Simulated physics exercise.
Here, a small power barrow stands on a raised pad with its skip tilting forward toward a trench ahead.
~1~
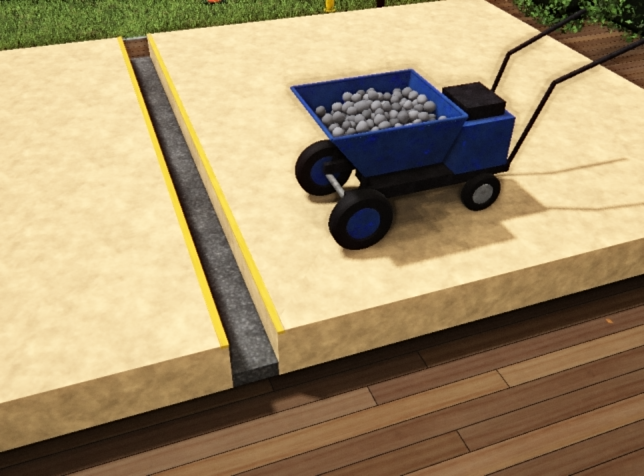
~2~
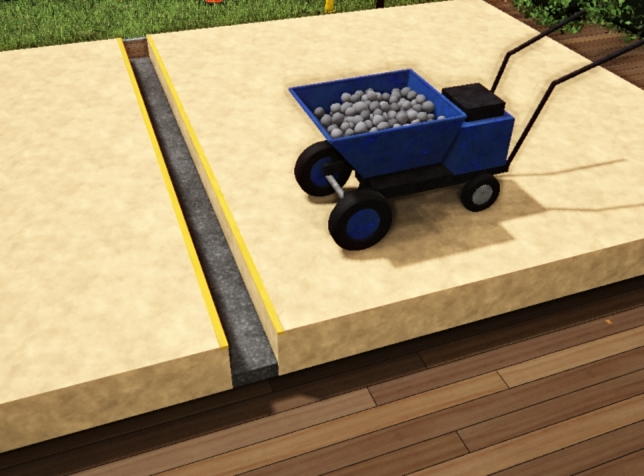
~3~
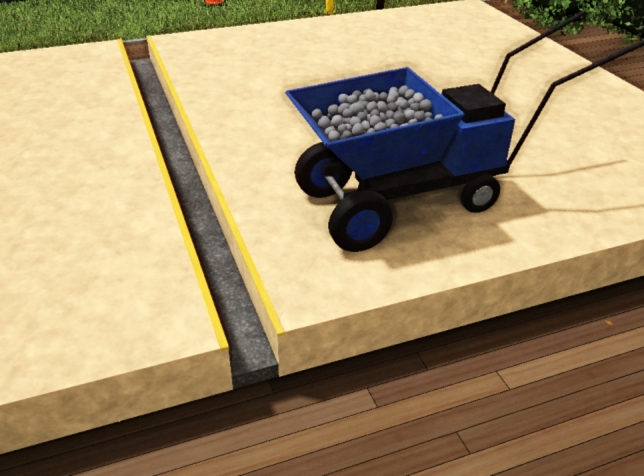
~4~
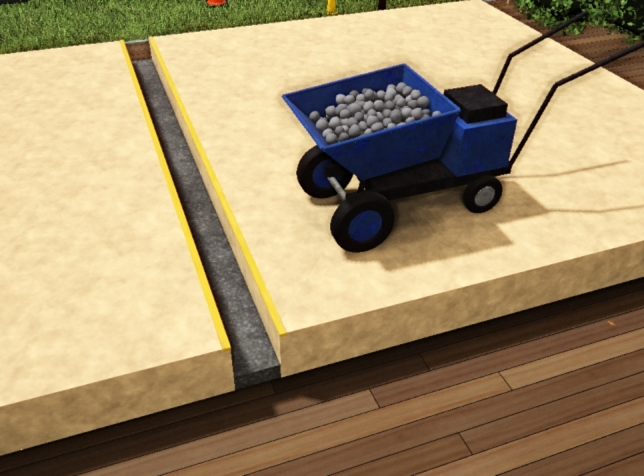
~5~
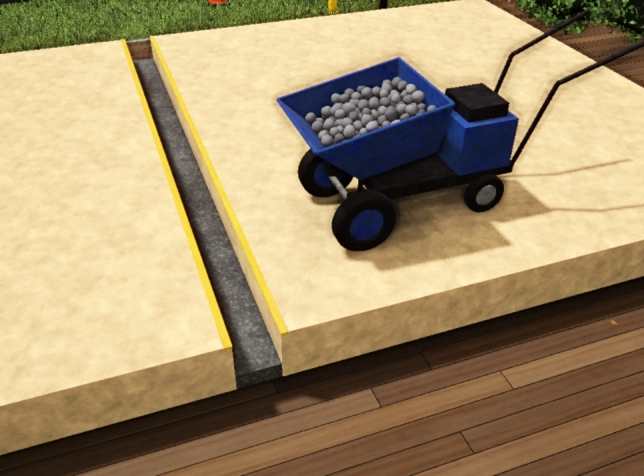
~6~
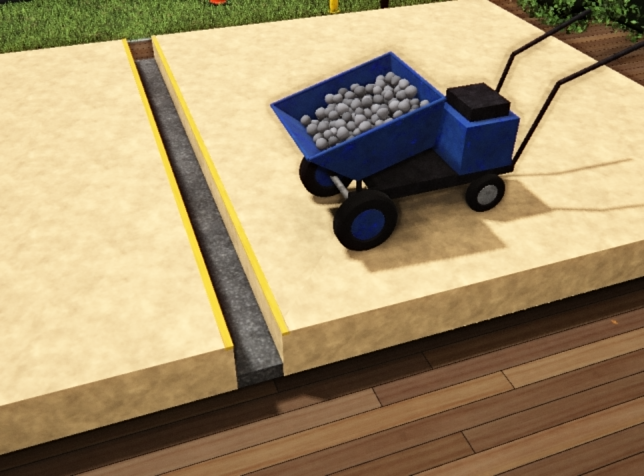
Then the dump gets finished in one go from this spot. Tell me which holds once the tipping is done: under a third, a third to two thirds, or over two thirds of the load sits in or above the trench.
Above two thirds.
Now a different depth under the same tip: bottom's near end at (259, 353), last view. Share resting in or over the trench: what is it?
About 70 per cent.
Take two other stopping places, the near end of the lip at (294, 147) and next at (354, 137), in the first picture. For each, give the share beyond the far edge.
First place: Around 60 per cent. Second place: Around 0 per cent.
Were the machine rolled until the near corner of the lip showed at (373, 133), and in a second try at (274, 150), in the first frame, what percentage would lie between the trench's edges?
About 50 per cent for the first spot and about 10 per cent for the second.
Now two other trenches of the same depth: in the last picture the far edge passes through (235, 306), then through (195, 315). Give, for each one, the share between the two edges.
The first try gives 60 percent, then the second gives 100 percent.
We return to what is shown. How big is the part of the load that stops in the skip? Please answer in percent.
Roughly 0 percent.
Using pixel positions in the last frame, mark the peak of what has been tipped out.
Estimated top, final frame: Near (224, 230).
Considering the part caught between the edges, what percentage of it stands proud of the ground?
Estimate: Close to 10 in a hundred.
Soon, skip tipped steeply; all in the skip.
A while on, skip tipped right over; most in the skip; a stray few short of the trench; a small part in or heaped over the trench; a stray few falling.
Towards the end, skip tipped right over; about a quarter in the skip; a stray few short of the trench; most in or heaped over the trench; a small part beyond it.
Finally, skip tipped right over; a stray few short of the trench; nearly all in or heaped over the trench; a small part beyond it.
